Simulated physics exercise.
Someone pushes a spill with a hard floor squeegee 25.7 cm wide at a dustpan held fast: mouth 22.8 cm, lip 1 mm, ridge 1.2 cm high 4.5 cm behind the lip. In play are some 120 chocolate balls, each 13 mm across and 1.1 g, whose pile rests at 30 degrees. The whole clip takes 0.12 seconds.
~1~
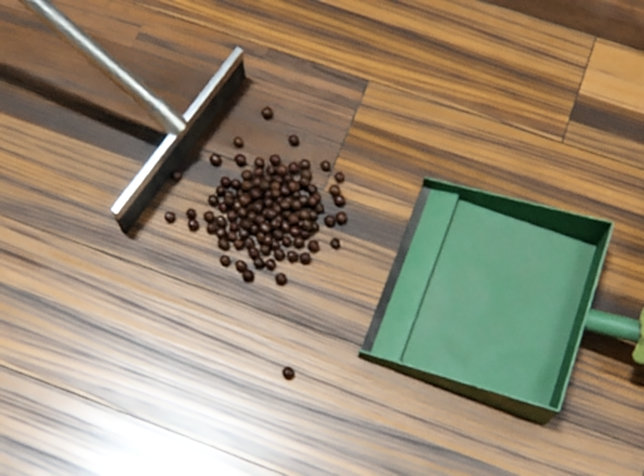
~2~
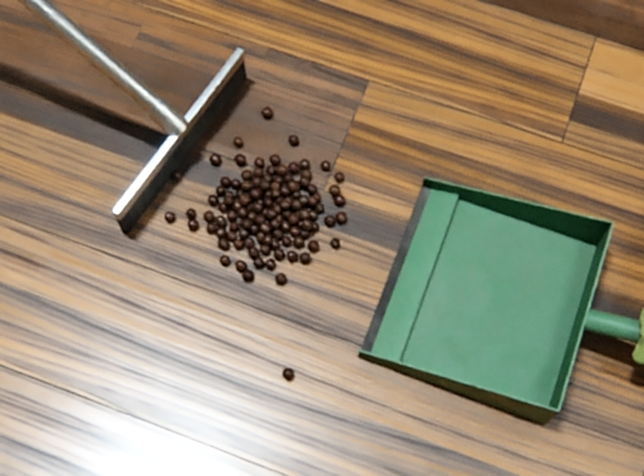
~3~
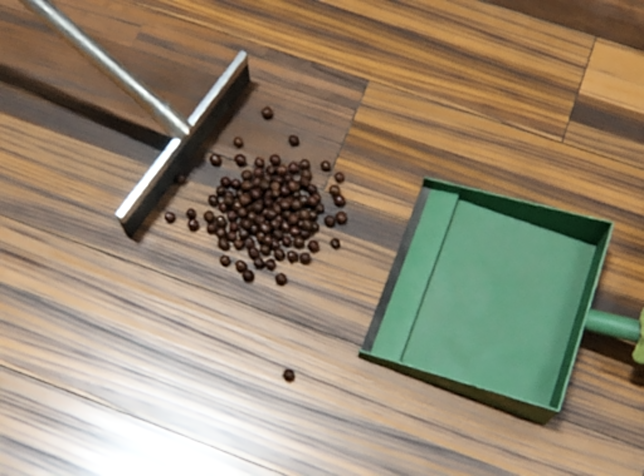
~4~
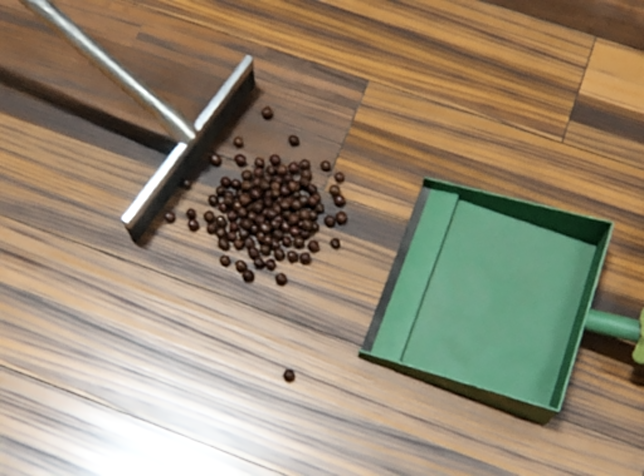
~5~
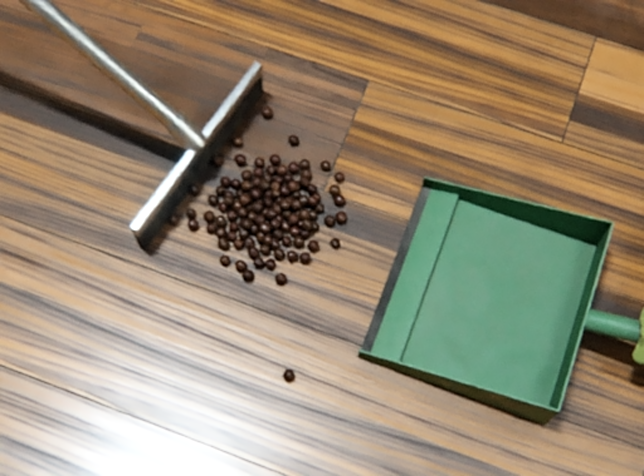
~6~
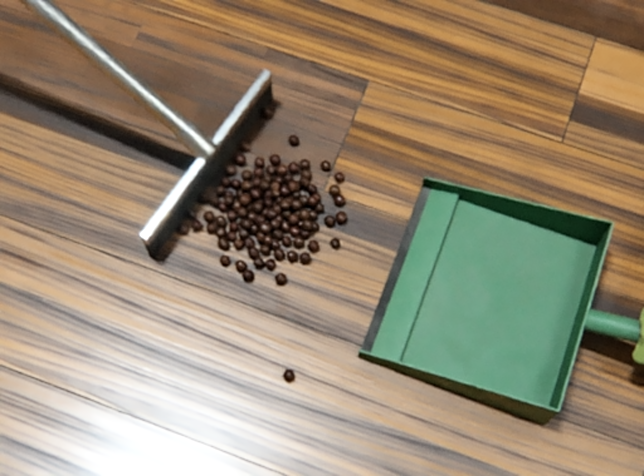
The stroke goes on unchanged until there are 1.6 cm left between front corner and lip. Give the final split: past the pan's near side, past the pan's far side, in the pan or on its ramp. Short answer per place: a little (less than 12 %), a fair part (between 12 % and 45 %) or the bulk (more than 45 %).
Past the pan's near side - a fair part, past the pan's far side - a little, in the pan or on its ramp - a fair part.
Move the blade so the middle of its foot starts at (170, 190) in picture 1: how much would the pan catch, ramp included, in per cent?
I'd estimate about 40 per cent.
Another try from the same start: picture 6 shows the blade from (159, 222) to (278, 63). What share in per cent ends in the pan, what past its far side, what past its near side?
The pan gets 30, the far side 10 and the near side 10.
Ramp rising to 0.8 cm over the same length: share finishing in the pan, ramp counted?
That change would give about 45 per cent.
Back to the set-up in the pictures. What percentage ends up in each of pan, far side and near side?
Tally in %: Near side 20; far side 5; pan 35.
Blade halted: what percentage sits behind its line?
0 %.
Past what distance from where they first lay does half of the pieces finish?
Near 18 cm.
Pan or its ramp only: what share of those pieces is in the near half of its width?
I'd say near 50 per cent.
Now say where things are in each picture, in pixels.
Blade from (117, 213) to (239, 56), moved 0.0 cm, 0 of the pieces shifted so far; middle of the pieces at (266, 213); pan at (497, 306), in the first picture.
Blade from (118, 214) to (240, 57), moved 0.2 cm, 0 of the pieces shifted so far; middle of the pieces at (266, 213), in the second picture.
Blade from (122, 217) to (244, 59), moved 0.8 cm, 1 of the pieces shifted so far; middle of the pieces at (266, 213), in the third picture.
Blade from (128, 223) to (249, 64), moved 1.8 cm, 1 of the pieces shifted so far; middle of the pieces at (266, 213), in the fourth picture.
Blade from (137, 230) to (258, 70), moved 3.2 cm, 2 of the pieces shifted so far; middle of the pieces at (266, 213), in the fifth picture.
Blade from (146, 239) to (267, 78), moved 4.7 cm, 5 of the pieces shifted so far; middle of the pieces at (266, 213); pan at (497, 306), in the sixth picture.
Then, 0.17 s after the last picture, middle of the blade 14 cm from the lip; 0 % over the lip, far side 5 %, near side 0 %.
Then, 0.29 s after the last picture, middle of the blade 7 cm from the lip; 5 % over the lip, far side 5 %, near side 10 %.
Then, 0.53 s after the last picture, middle of the blade 4 cm from the lip; 40 % over the lip, far side 5 %, near side 20 %.
In the end, near side 20 %, far side 5 %, pan 35 %, in front of the lip or behind the blade 40 %.
